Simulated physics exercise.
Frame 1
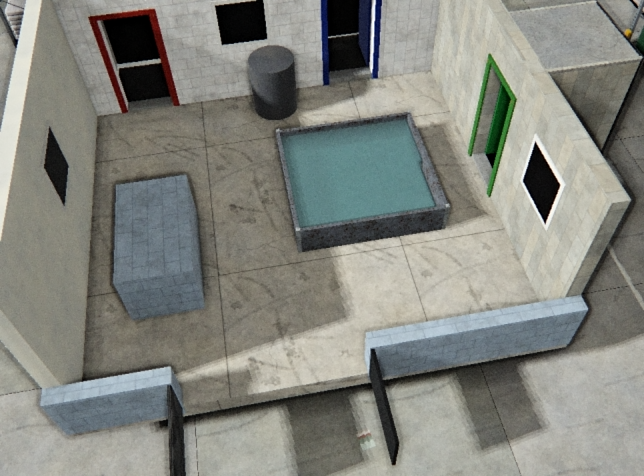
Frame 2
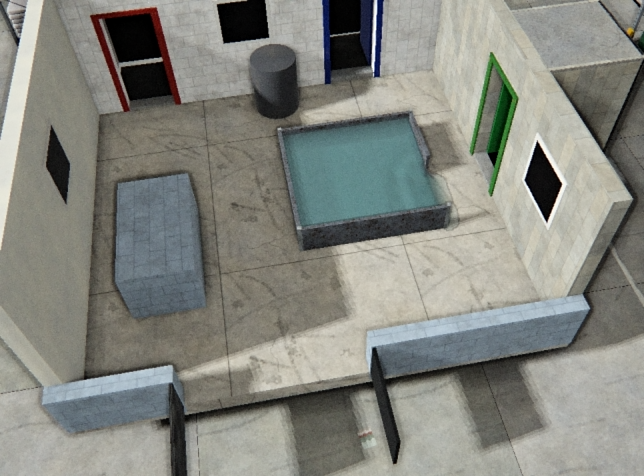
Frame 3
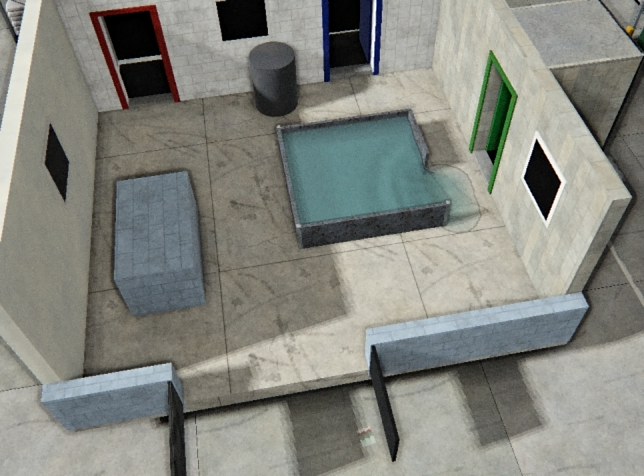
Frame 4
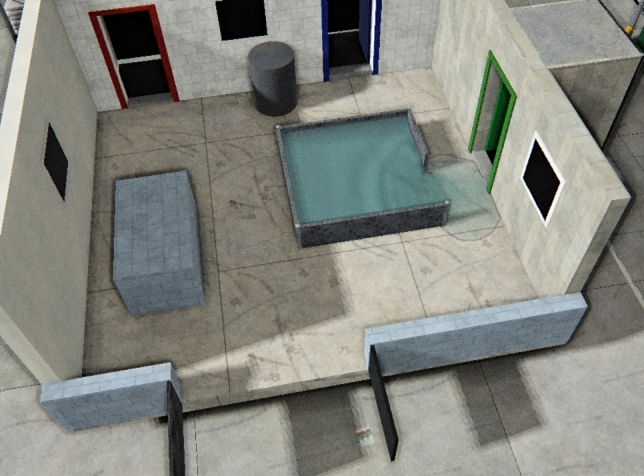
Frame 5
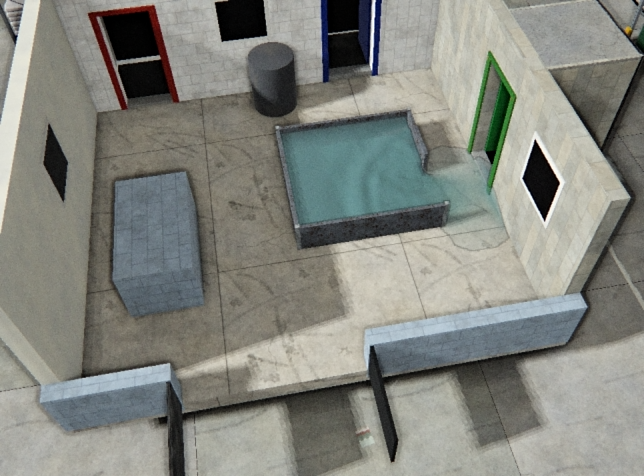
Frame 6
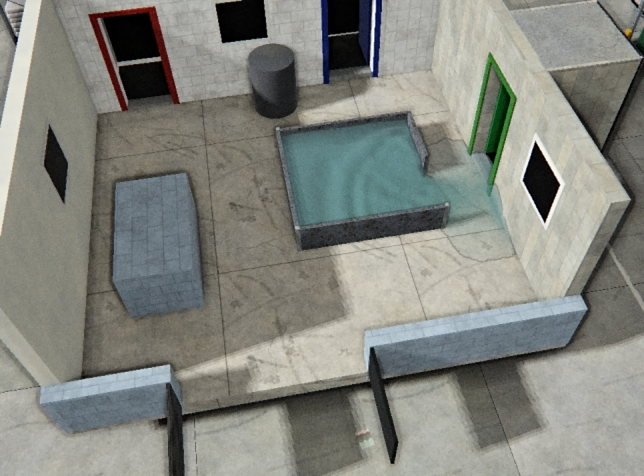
Water pours from a gap that opens in the right side of a square, low-walled tank inside a roofless room, then spreads in a thin sheet across the floor toward the right wall, beside the green-framed doorway.
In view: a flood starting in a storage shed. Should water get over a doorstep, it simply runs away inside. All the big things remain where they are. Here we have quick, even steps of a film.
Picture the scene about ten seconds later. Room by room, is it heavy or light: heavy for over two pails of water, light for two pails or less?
My prediction: The green door goes over the limit, the red door keeps to the limit, the blue door keeps to the limit.
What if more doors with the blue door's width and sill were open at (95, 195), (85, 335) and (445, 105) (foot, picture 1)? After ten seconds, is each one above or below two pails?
Well, the first one doesn't reach it, the next doesn't reach it, and the last doesn't reach it.
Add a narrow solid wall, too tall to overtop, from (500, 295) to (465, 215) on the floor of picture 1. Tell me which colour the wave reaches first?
The first is the green one.
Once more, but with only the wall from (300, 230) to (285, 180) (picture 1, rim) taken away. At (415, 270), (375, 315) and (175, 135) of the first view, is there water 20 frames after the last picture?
In turn: Untouched, untouched, swamped.
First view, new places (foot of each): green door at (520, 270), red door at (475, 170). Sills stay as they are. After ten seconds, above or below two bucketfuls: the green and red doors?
Note: Green door breaks the limit; red door breaks the limit.
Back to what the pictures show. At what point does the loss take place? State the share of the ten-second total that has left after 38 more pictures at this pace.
It should be close to 80 percent by then.
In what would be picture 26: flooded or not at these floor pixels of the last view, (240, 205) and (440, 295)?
In order: Spared and swamped.
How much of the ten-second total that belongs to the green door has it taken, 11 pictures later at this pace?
Roughly 35 per cent.
A moment on, water covers 10 % of the floor; the green door far over two buckets in, the red door not reached, the blue door not reached.
Next, water covers 15 % of the floor; the green door far over two buckets in, the red door not reached, the blue door not reached.
Then, water covers 30 % of the floor; the green door far over two buckets in, the red door not reached, the blue door not reached.
Later, water covers 60 % of the floor; the green door far over two buckets in, the red door not reached, the blue door wet at the sill, nothing in.
In the end, water covers 85 % of the floor; the green door far over two buckets in, the red door not reached, the blue door wet at the sill, nothing in.
